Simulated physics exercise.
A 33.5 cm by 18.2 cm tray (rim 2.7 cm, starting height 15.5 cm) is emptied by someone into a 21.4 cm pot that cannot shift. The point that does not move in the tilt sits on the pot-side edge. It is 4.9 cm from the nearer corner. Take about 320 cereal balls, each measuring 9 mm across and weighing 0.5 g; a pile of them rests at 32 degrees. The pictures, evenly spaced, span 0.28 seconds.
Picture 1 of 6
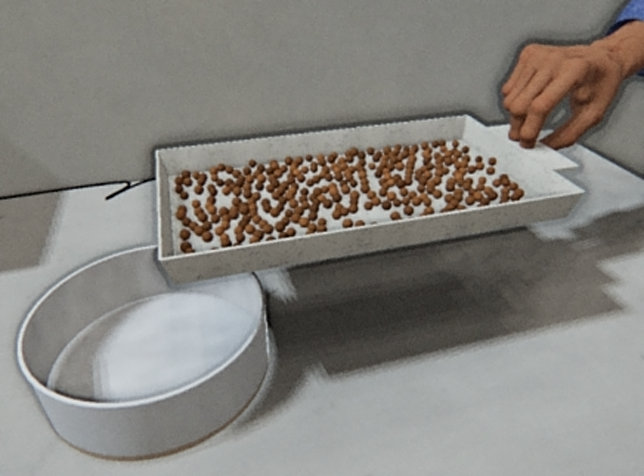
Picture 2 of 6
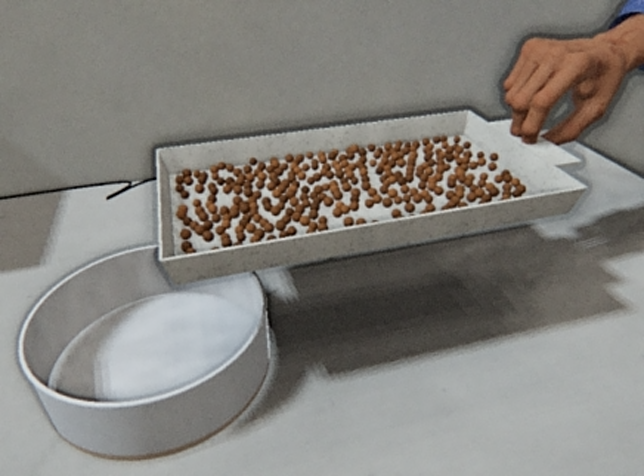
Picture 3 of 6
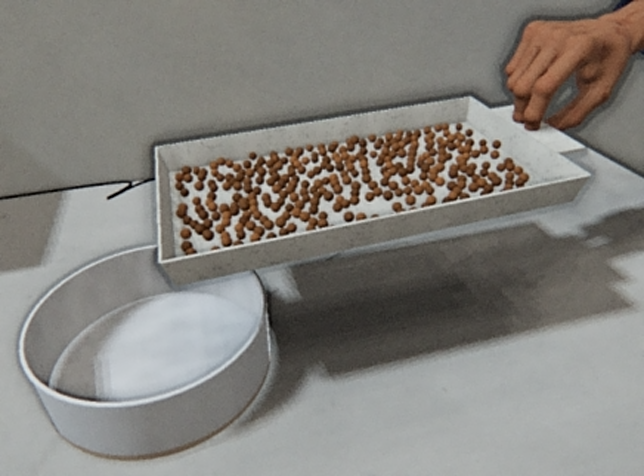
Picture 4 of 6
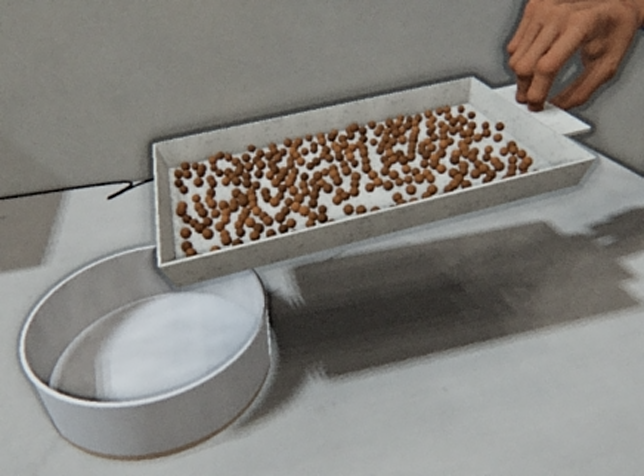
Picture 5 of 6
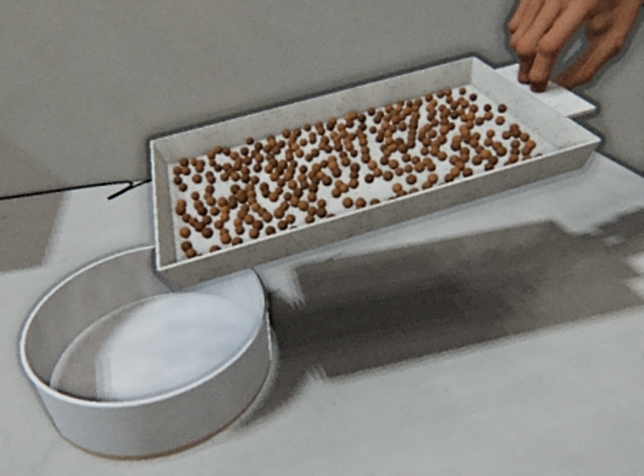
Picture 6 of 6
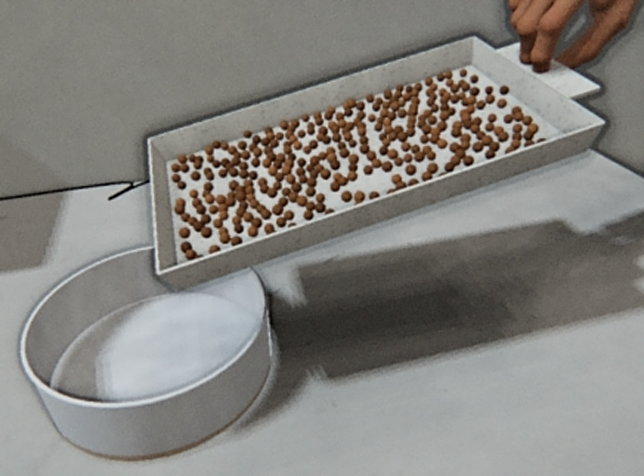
At first, a hand at the right holds the tab of a shallow pale tray spread with small brown balls, its left end above a round white pot. The hand then raises the right end steadily, so the tray slants down toward the left, while the balls stay scattered across it.
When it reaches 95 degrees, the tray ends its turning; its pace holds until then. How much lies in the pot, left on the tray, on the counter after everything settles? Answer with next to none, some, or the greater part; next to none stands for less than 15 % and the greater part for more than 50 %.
Pot: The greater part; tray: Next to none; counter: Some.
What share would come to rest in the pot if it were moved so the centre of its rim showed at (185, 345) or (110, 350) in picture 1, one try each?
Some 100 and 100 per cent.
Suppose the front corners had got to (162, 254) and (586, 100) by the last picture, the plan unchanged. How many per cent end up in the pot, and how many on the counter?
Pot 90; counter 10.
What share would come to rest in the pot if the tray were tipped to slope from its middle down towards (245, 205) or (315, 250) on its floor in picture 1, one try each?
First try: About 90 percent; second try: About 35 percent.
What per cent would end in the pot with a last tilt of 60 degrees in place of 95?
Result: Close to 5 %.
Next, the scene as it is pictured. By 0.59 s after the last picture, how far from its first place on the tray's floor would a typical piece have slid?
Roughly 7 cm.
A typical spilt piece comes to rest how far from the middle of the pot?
Some 20 centimetres.
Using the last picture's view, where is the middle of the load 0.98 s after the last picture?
Look about (190, 176) in the last view.
Then, 0.59 s after the last picture, tilt 52 degrees; the tray holds 100 %, the pot 0 %.
Then, 0.98 s after the last picture, tilt 78 degrees; the tray holds 95 %, the pot 0 %.
Then, 1.46 s after the last picture, tilt 95 degrees; the tray holds 15 %, the pot 55 %.
In the end, pot 75 %, tray 0 %, counter 25 %.
